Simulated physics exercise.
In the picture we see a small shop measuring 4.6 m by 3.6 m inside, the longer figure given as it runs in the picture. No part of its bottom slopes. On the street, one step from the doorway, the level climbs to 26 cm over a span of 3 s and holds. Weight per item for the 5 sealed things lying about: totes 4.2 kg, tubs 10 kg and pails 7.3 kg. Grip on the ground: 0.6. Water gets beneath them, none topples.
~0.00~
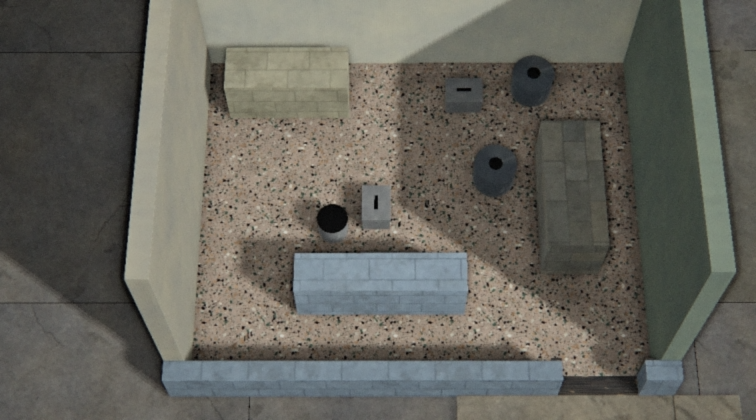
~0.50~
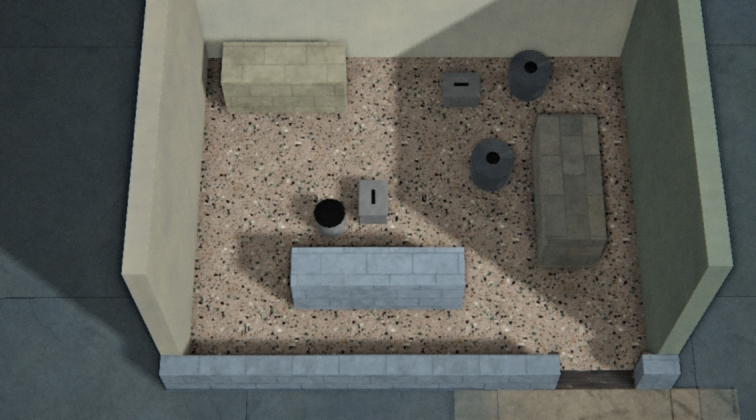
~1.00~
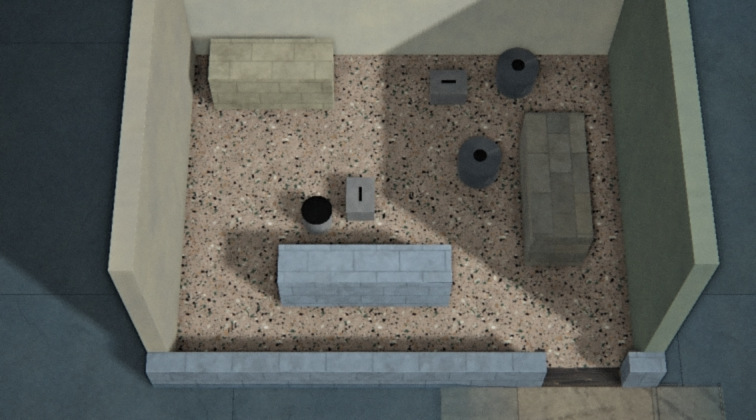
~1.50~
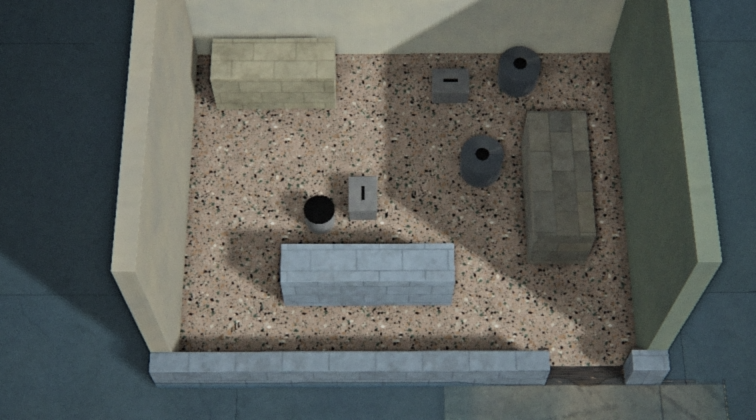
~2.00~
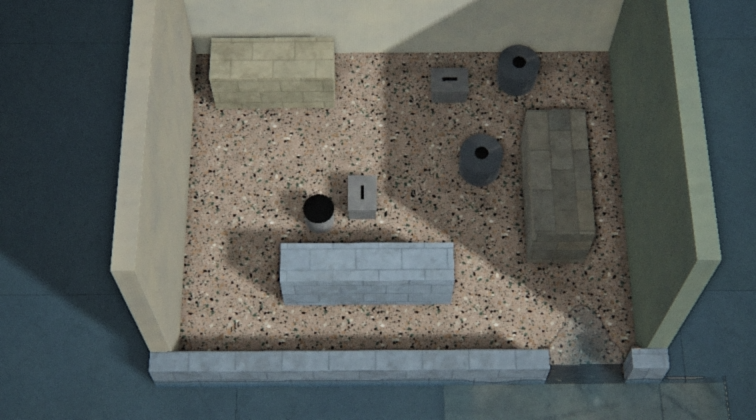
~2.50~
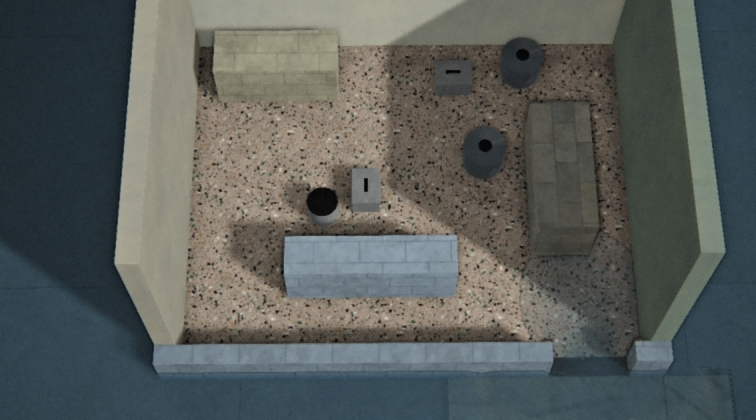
A small walled shop with a speckled floor and a doorway gap at lower right is seen from high above its open front. A yellowish block counter stands back left, a pale blue-grey one front centre and a darker one right, with grey slotted boxes and dark round containers between them. The view shifts slightly as bluish water covers the street, then spreads just inside the doorway, while the objects stay put.
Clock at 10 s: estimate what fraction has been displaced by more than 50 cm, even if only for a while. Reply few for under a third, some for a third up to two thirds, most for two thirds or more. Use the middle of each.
Some.
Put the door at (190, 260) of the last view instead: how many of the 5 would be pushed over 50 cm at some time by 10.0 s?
Then it comes to 4 of them.
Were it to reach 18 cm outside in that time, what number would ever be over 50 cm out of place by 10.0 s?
Result: 0.
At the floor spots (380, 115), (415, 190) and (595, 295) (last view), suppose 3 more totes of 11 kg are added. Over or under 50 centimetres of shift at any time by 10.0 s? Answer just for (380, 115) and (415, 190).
Taking them in order, the first is beyond that distance and the second is beyond that distance.
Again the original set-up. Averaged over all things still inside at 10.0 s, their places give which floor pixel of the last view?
Centred roughly on (396, 175).
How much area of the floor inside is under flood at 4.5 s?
Wet area: Approx. 6.5 m2.
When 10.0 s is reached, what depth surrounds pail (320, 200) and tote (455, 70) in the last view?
Roughly 4 and 12 cm.
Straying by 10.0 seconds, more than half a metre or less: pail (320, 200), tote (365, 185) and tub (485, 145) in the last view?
In turn: Below the mark, above the mark, below the mark.
After 3.5 s 0 of 5 are over 50 cm from their spots; 0 afloat.
After 4.5 s 0 of 5 are over 50 cm from their spots; 0 afloat.
After 7.0 s 2 of 5 are over 50 cm from their spots; 1 afloat.
After 10.0 s 3 of 5 are over 50 cm from their spots, and 3 have been at some point; 3 afloat.
